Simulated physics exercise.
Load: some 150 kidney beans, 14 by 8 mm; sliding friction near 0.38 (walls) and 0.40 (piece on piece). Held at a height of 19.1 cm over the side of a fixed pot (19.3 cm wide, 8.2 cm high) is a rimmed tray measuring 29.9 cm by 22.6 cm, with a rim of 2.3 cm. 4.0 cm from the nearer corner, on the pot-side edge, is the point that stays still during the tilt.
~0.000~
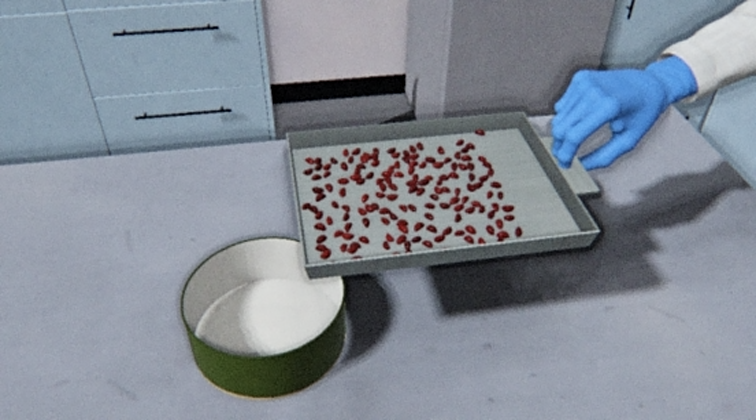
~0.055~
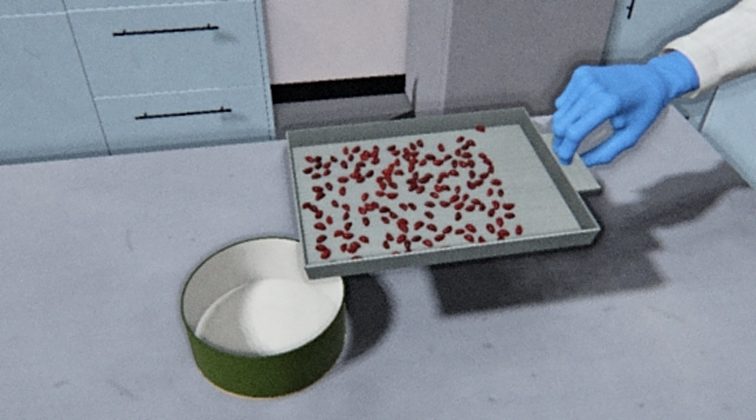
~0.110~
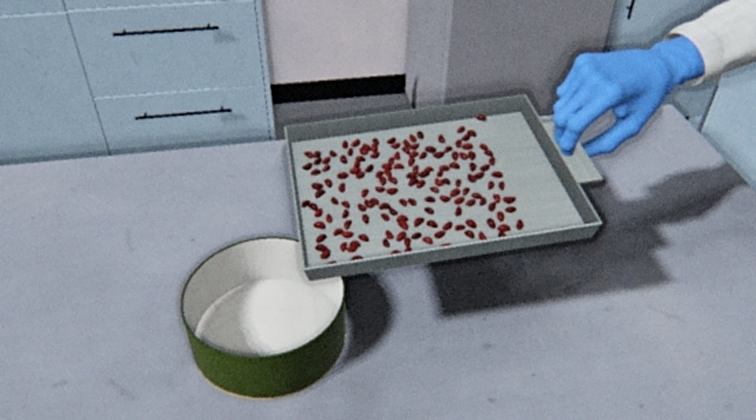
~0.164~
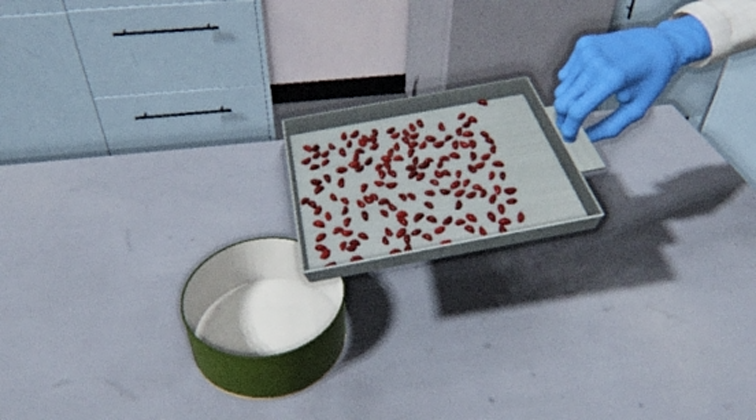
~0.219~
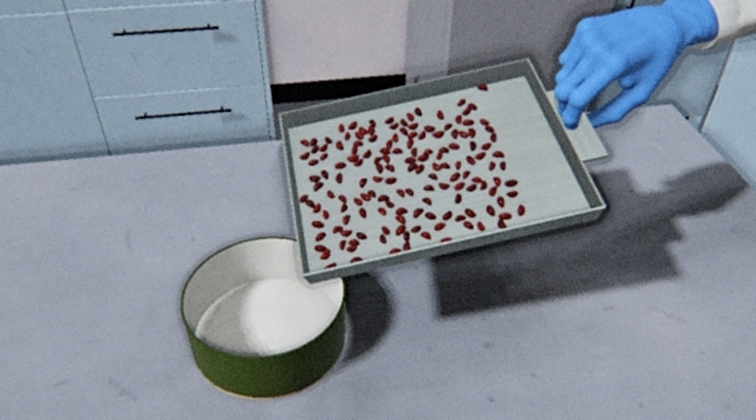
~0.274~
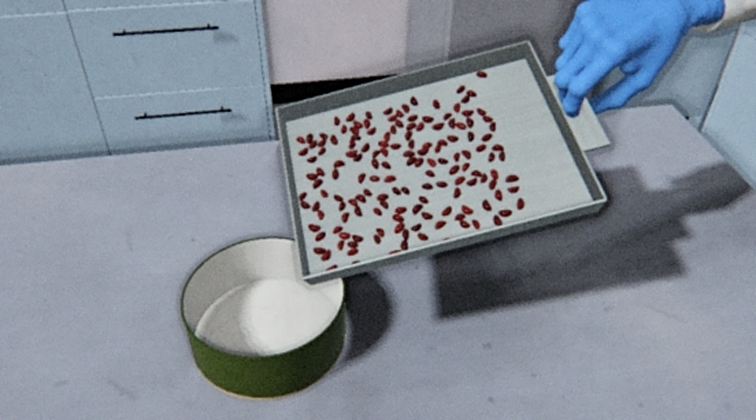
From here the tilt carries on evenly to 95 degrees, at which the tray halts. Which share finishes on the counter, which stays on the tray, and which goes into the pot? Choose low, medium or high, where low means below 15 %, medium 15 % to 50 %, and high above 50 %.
Shares - counter: High, tray: Low, pot: Low.
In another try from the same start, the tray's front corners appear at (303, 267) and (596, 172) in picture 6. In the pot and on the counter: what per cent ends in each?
Pot 80, counter 15.
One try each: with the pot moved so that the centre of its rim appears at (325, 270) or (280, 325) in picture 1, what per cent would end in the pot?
First try around 0 %, second around 100 %.
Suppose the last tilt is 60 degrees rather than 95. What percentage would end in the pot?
Share in the pot: Around 0 %.
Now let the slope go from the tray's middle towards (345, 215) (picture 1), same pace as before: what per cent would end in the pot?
The share comes to about 80 in a hundred.
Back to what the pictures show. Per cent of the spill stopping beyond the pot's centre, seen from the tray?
That works out to about 40 percent.
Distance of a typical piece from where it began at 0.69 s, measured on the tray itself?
It has moved some 9 cm from its start.
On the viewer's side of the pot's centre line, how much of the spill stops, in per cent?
100 %.
After 0.69 s, tilt 56 degrees; the tray holds 100 %, the pot 0 %.
Then, at 0.96 s, tilt 80 degrees; the tray holds 75 %, the pot 0 %.
After 1.34 s, tilt 95 degrees; the tray holds 10 %, the pot 5 %.
In the end, at 3.2 s, counter 95 %, tray 0 %, pot 5 %.
